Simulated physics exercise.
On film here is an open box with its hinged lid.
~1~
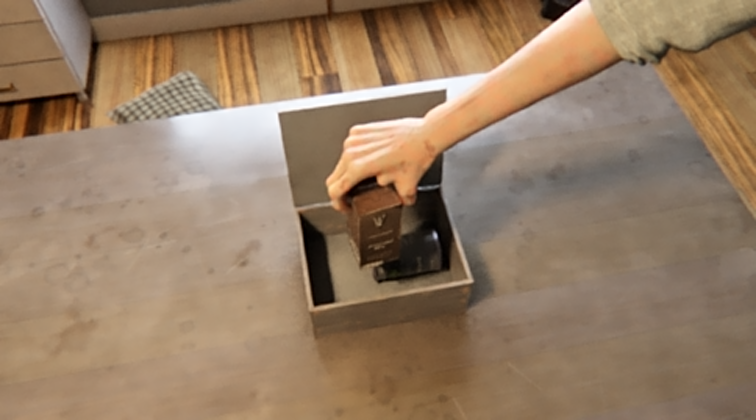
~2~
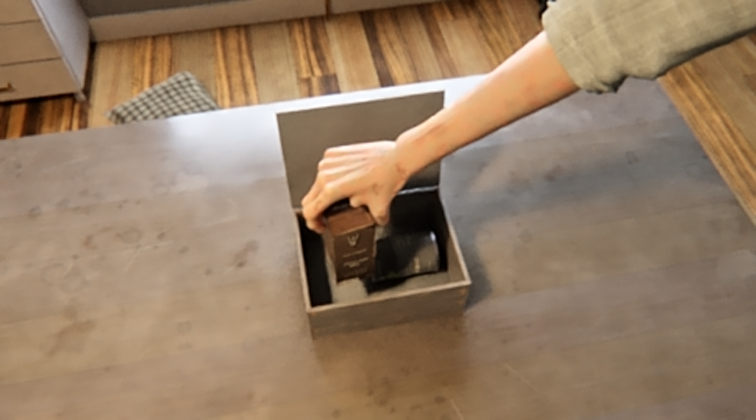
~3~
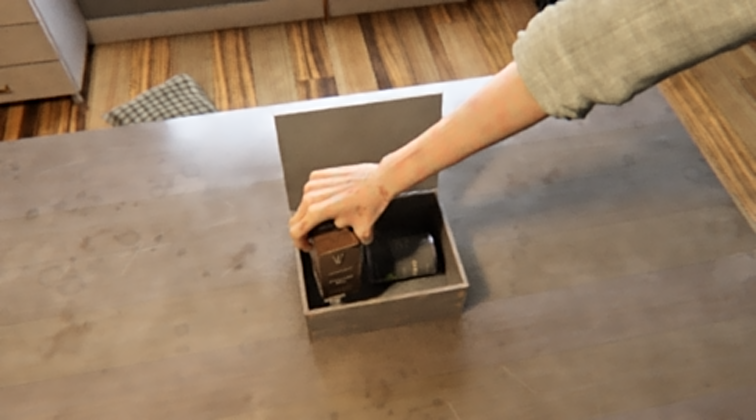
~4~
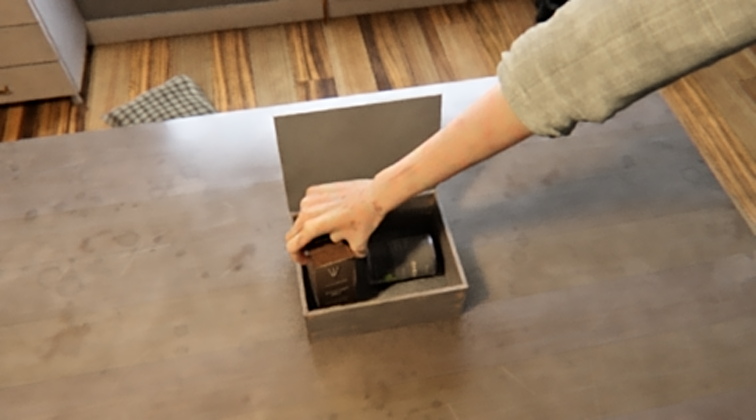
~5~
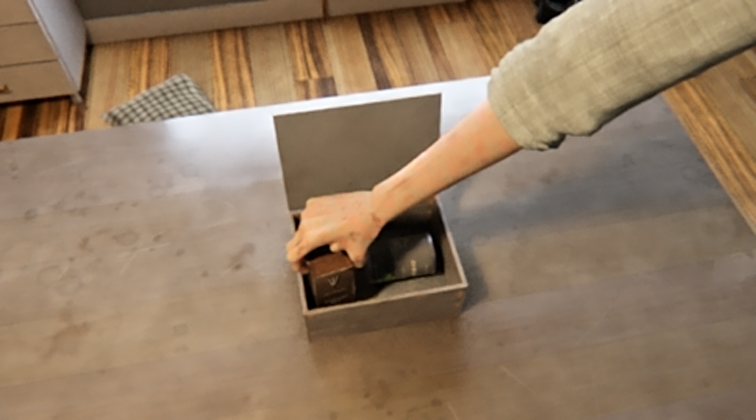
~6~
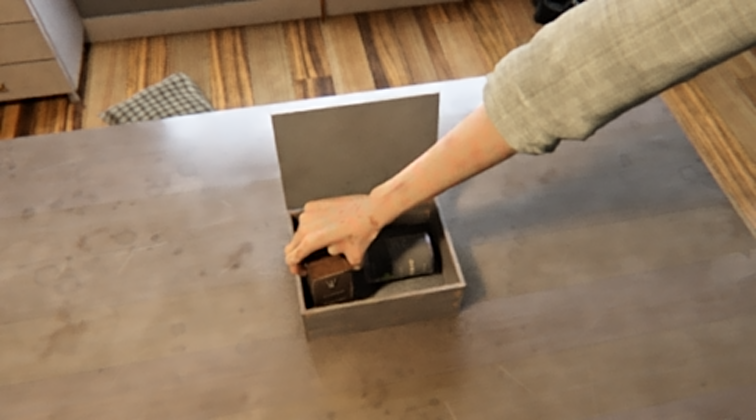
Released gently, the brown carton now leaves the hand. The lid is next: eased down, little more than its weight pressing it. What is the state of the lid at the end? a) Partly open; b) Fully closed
The answer is a.
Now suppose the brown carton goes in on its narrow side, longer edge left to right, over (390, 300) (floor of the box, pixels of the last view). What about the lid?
Then it comes fully down.
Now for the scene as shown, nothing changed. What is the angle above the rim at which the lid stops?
Some 25°.
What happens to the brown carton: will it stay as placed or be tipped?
By the end it has kept its angle.
Then, 1.00 s past the last view, lid starting down.
Then, 1.40 s past the last view, lid 69° above the rim.
Then, 1.70 s past the last view, lid 49° above the rim.
Then, 1.90 s past the last view, lid 33° above the rim.
Finally, lid 27° above the rim; both still in place. Final places as the last picture's camera would see them, brown carton near (328, 282).
